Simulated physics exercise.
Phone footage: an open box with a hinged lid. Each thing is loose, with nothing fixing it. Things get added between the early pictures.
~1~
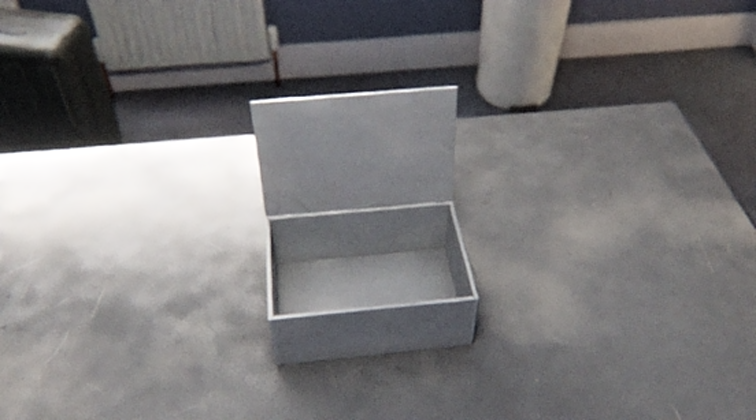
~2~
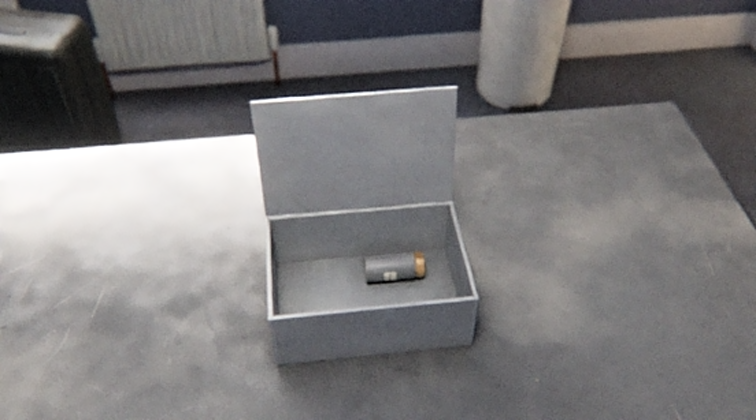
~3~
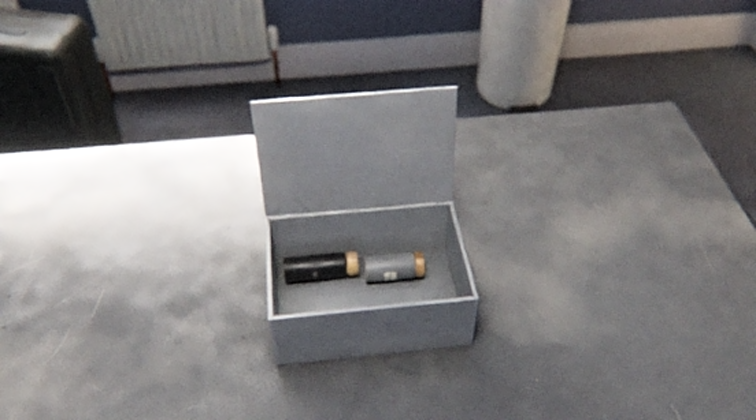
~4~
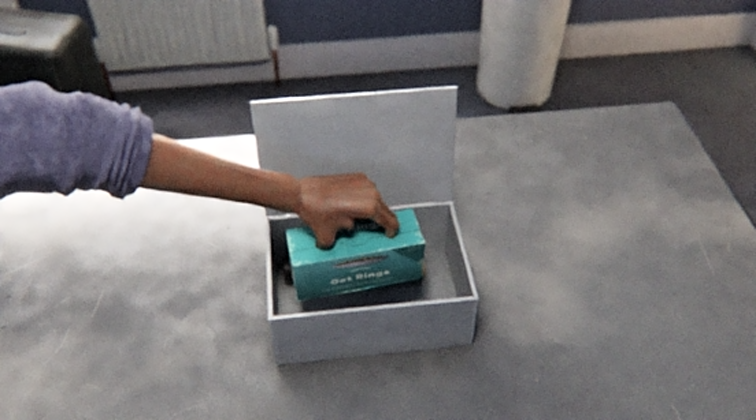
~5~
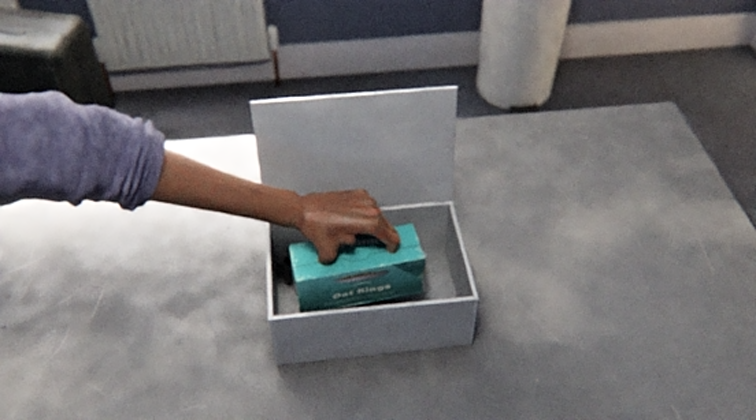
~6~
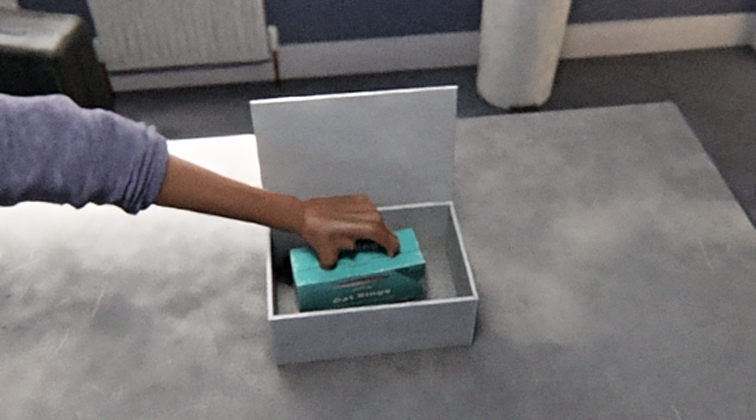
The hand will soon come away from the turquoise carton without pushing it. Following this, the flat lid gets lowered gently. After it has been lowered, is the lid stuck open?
No.
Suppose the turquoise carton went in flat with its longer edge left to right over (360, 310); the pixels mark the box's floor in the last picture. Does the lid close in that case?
Once it's packed that way, the lid settles all the way.
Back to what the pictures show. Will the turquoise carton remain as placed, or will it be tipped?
Result: The turquoise carton remains as it was set.
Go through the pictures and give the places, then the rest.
The last thing is not in view yet, in the first frame.
The last thing is not in view yet, in the second frame.
The last thing is not in view yet; black shaker (321, 267), in the third frame.
Still above its spot; turquoise carton (355, 254), in the fourth frame.
Still above its spot; turquoise carton (357, 269), in the fifth frame.
Put in, still held; turquoise carton (357, 273), in the sixth frame.
Then, 1.00 s past the last view, lid starting down; turquoise carton displaced a little near (360, 293); grey shaker displaced a little.
Then, 1.60 s past the last view, lid 53° above the rim; turquoise carton displaced a little near (360, 293); grey shaker displaced a little.
Then, 1.90 s past the last view, lid 9° above the rim; turquoise carton displaced a little near (360, 293); grey shaker displaced a little.
Finally, lid shut; moved from the start, turquoise carton; the other 2 still in place. Final places as the last picture's camera would see them, turquoise carton near (360, 293).
